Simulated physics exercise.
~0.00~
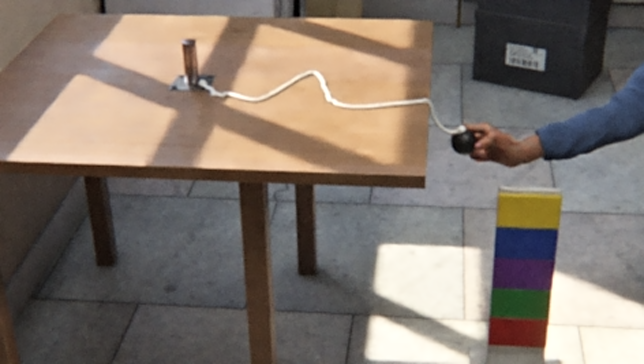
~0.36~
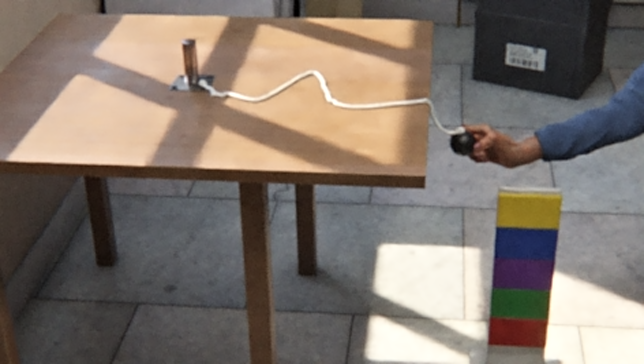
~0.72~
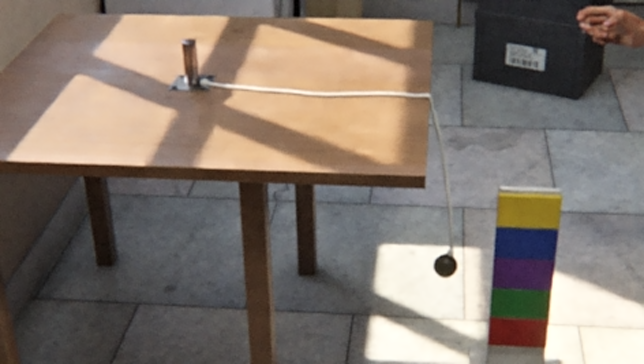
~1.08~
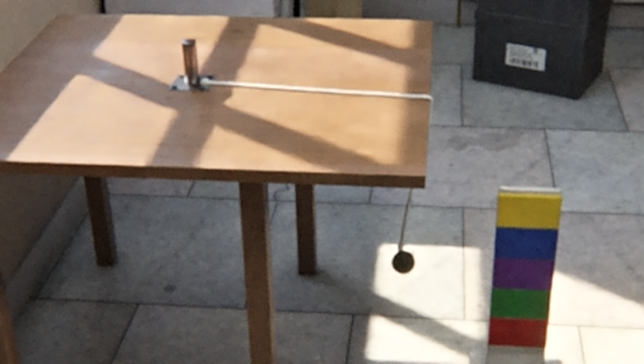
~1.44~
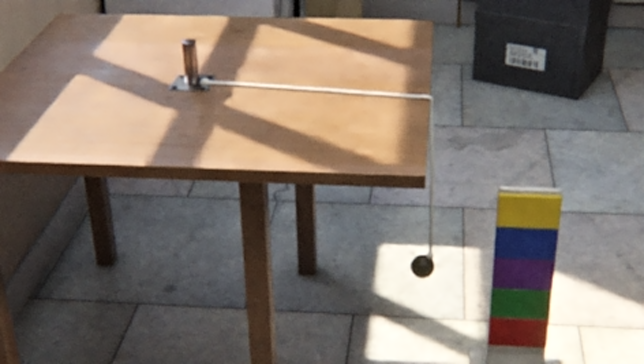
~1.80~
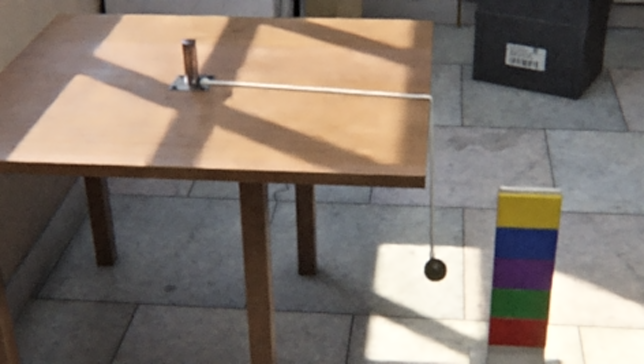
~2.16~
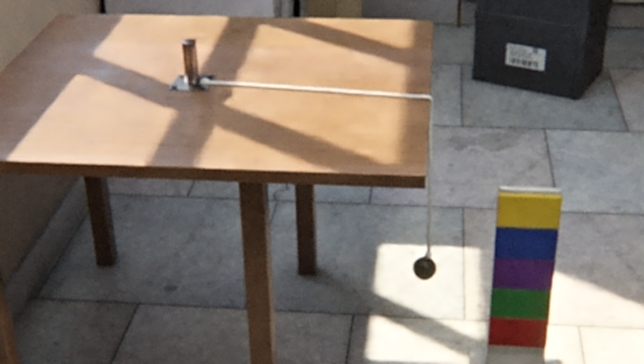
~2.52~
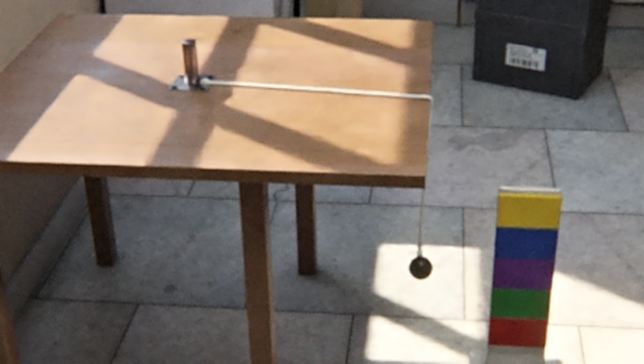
On a sunlit wooden table, a hand releasing a corded black ball that drops, swings and hangs level with the purple band.
